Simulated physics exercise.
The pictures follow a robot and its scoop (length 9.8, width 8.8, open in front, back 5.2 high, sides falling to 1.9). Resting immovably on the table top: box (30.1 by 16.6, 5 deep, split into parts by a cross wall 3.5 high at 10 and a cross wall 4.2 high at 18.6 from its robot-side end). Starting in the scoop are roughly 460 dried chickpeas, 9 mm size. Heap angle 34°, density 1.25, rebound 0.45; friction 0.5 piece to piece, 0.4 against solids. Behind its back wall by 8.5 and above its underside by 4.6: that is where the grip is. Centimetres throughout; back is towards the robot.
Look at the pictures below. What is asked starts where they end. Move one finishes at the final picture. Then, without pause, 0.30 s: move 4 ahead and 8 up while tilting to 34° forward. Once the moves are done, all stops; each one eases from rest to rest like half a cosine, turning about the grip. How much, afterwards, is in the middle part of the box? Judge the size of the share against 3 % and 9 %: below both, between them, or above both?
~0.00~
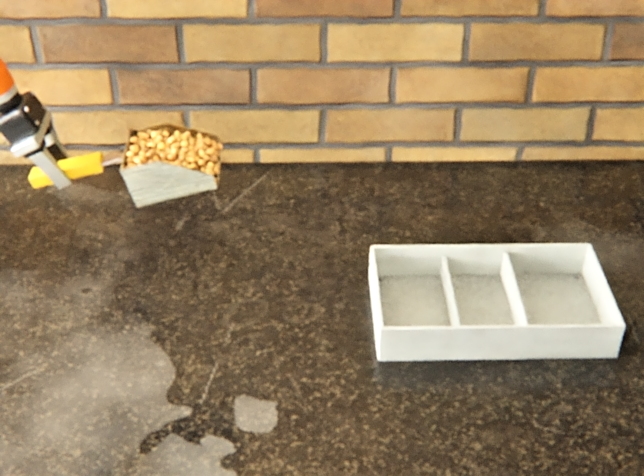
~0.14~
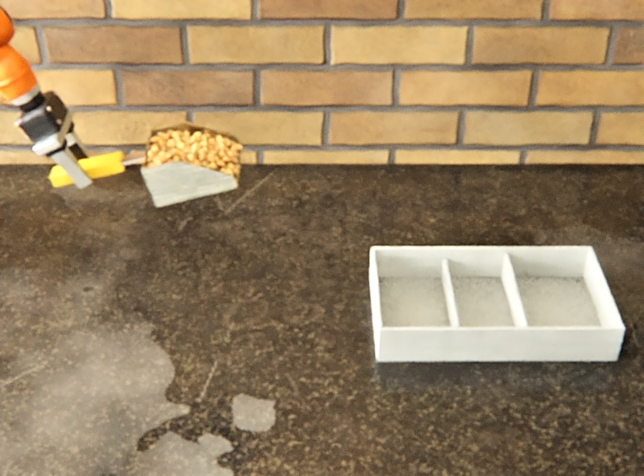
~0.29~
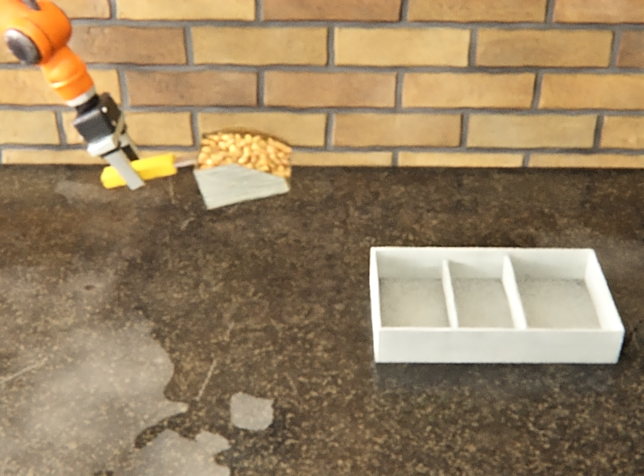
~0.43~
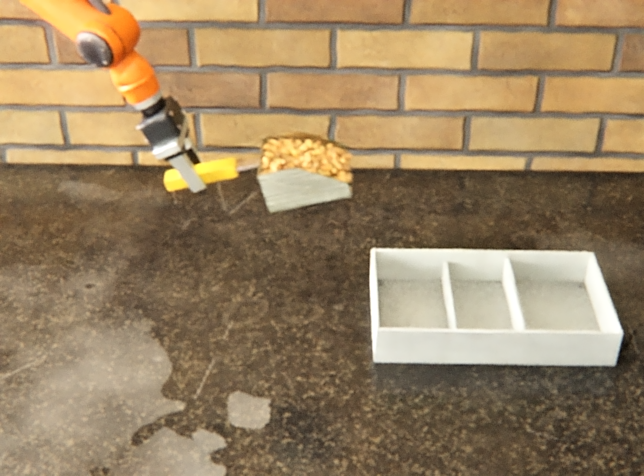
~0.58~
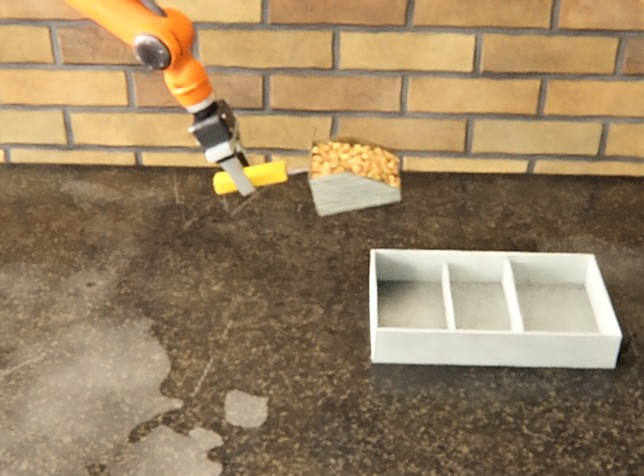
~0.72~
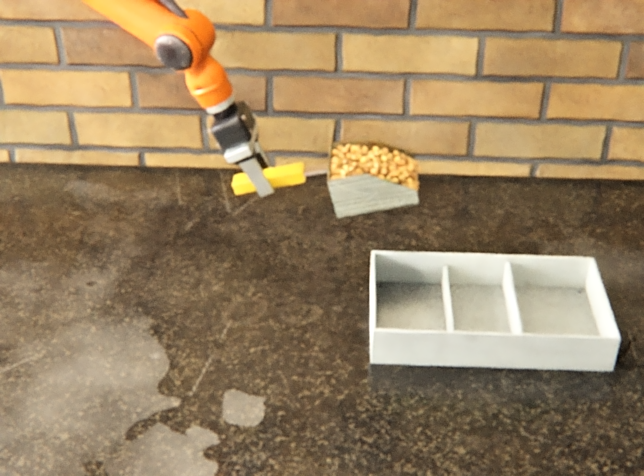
Above both.
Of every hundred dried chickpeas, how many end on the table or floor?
The share is close to 0 per cent.
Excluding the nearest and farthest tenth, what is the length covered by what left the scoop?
About 12 centimetres.
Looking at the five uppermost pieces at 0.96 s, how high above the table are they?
About 24 cm above the table.
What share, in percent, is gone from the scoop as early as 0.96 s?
About 10 per cent.
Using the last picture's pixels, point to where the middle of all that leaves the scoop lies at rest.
Centre estimate: Around (427, 317).
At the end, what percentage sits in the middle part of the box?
Some 15 in a hundred.
After 0.84 s, tilted 3° forward, highest piece 25 above the table; 458 on the scoop, 1 in flight or on a rim.
After 0.96 s, tilted 29° forward, highest piece 24 above the table; 409 on the scoop, 5 in the robot-side part, 45 in flight or on a rim.
After 1.22 s, tilted 34° forward, highest piece 20 above the table; 268 in the robot-side part, 79 on the scoop, 21 in the middle part, 91 in flight or on a rim.
After 2.27 s, tilted 34° forward, highest piece 4 above the table; 384 in the robot-side part, 75 in the middle part.
In the end, 384 in the robot-side part, 75 in the middle part. That is 16 % in the middle part of the box.
